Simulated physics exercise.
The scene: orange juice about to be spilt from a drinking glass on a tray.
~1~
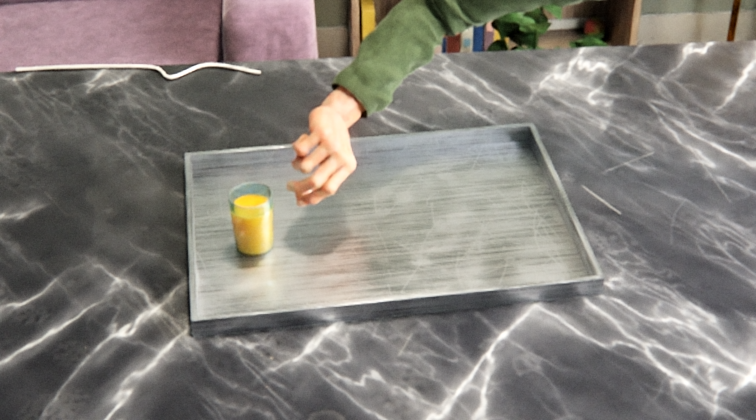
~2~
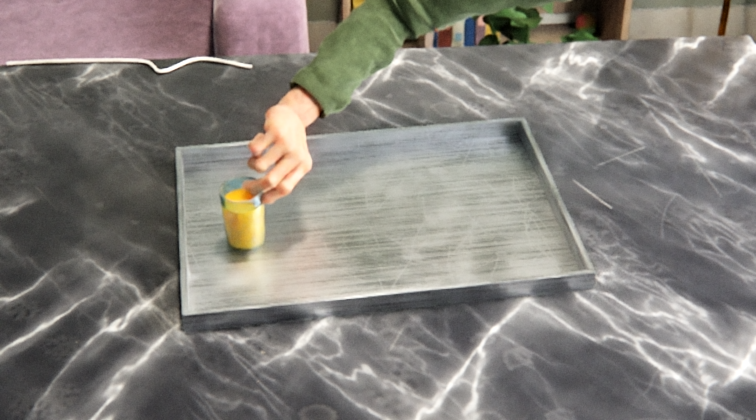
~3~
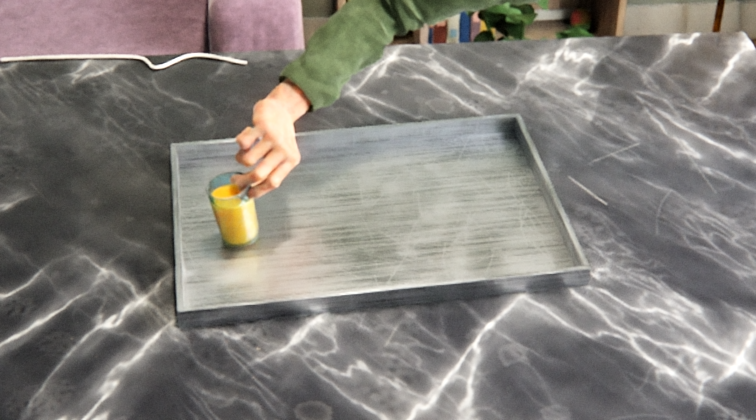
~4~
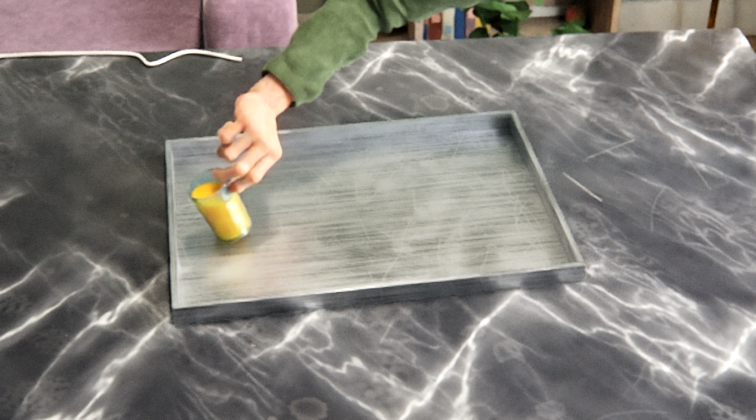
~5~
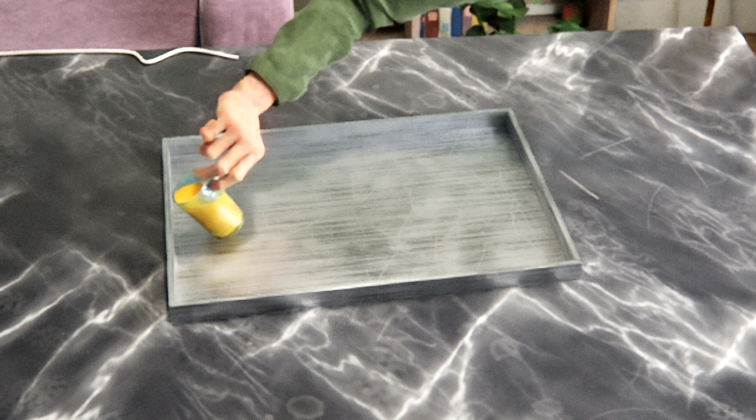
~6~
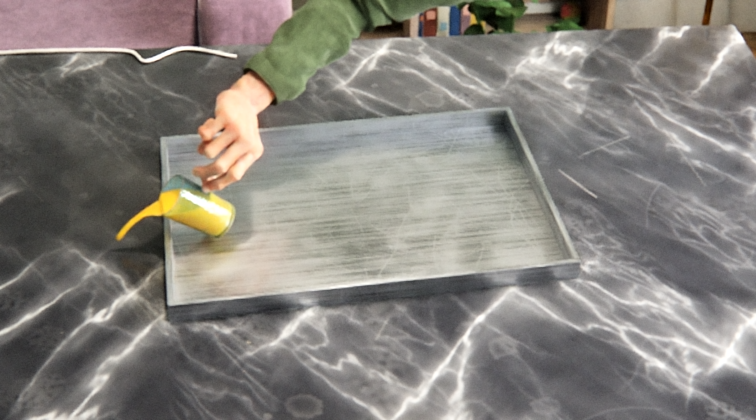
To begin with, a glass of orange juice stands upright on a gray tray atop a dark marbled table, as a green-sleeved arm reaches toward it. The hand moves left and pushes the glass, which tilts further and further left until juice pours out over the tray's left edge.
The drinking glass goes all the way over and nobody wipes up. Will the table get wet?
The orange juice gets out on to the top.
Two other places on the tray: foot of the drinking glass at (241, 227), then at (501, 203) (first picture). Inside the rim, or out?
In the first try it wets the top as well; in the second it stays in the tray.
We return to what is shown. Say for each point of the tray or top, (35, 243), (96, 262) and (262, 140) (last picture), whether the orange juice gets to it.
One: Soaked. Two: Soaked. Three: Not reached.
Shortly, the drinking glass lies across the rim; the puddle covers about as much as a plate; it has landed past the rim.
Then, the puddle covers about as much as a tray; it has landed past the rim.
At the finish, the puddle covers about as much as a tray; it has landed past the rim.
